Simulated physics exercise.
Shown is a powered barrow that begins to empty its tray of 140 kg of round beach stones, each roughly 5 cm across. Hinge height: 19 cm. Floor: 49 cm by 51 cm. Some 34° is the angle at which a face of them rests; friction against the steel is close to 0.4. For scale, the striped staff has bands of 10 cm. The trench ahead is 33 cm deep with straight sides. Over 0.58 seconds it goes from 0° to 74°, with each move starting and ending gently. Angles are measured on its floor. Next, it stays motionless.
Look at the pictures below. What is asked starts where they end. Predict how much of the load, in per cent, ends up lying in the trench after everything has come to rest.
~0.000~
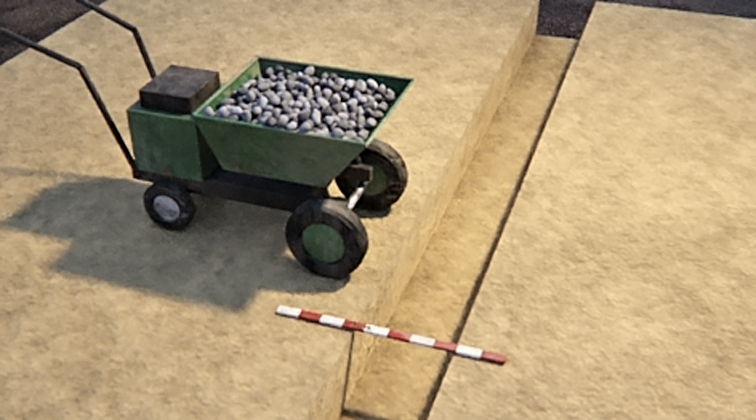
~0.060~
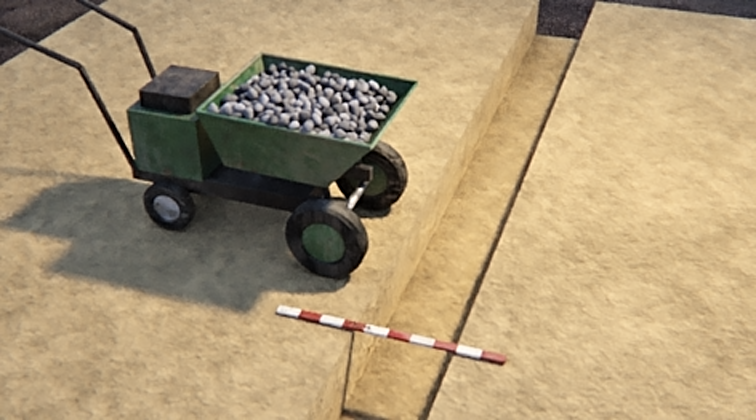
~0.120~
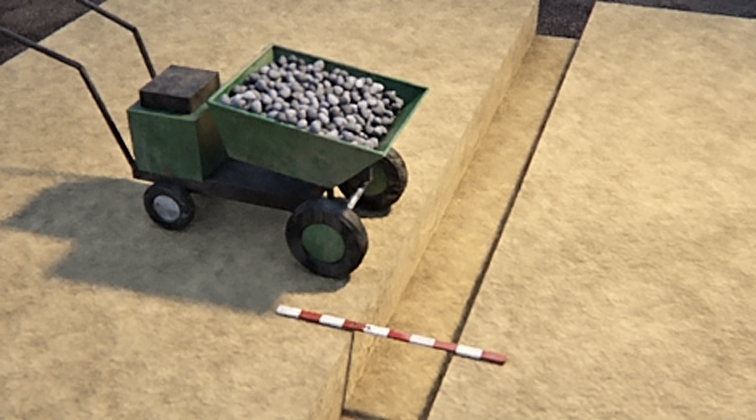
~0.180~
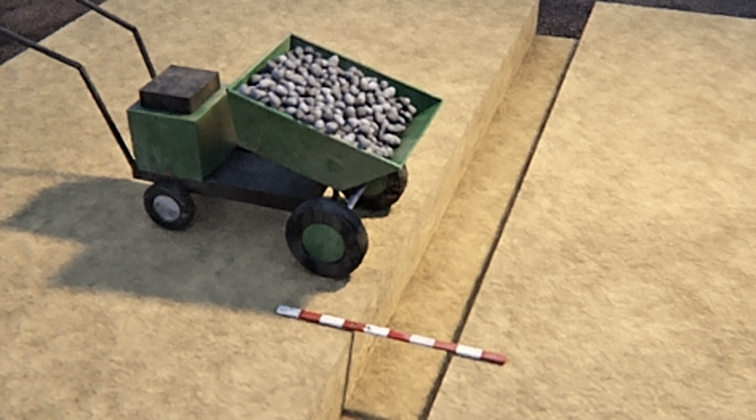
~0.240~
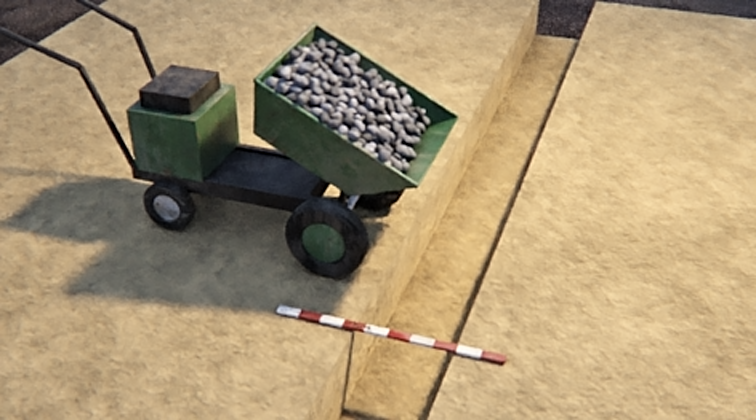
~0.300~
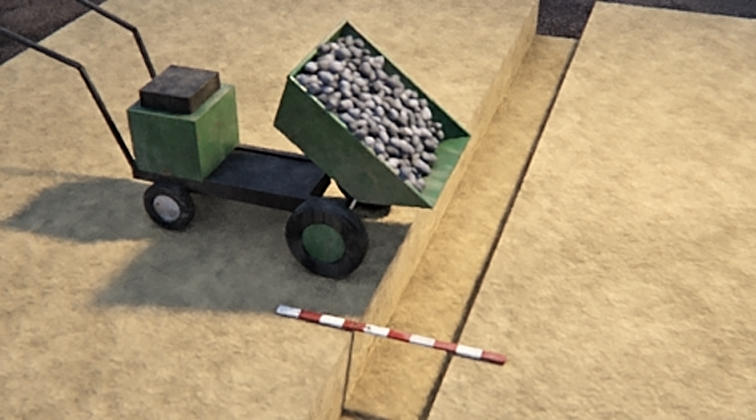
Roughly 25 per cent of it.
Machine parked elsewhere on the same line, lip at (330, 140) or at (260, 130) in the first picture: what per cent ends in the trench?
65 % and 90 %.
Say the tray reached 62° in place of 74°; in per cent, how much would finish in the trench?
I'd guess some 35 in a hundred.
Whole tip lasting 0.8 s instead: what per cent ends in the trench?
Expected share: Around 30%.
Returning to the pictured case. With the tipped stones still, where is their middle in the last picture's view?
Centre estimate: Around (552, 273).
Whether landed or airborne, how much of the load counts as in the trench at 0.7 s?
Some 5 per cent of the load by that point.
After 0.4 s the floor is at 62°; 100 % in the tray; the foremost stones are at (457, 216).
After 0.7 s the floor is at 74°; 50 % in the tray, 7 % in the trench, 43 % past the trench; the foremost stones are at (568, 267).
After 1.0 s the floor is at 74°; 5 % in the tray, 18 % in the trench, 77 % past the trench; the foremost stones are past the picture's edge.
After 3.0 s the floor is at 74°; 0 % in the tray, 25 % in the trench, 75 % past the trench; the foremost stones are past the picture's edge.
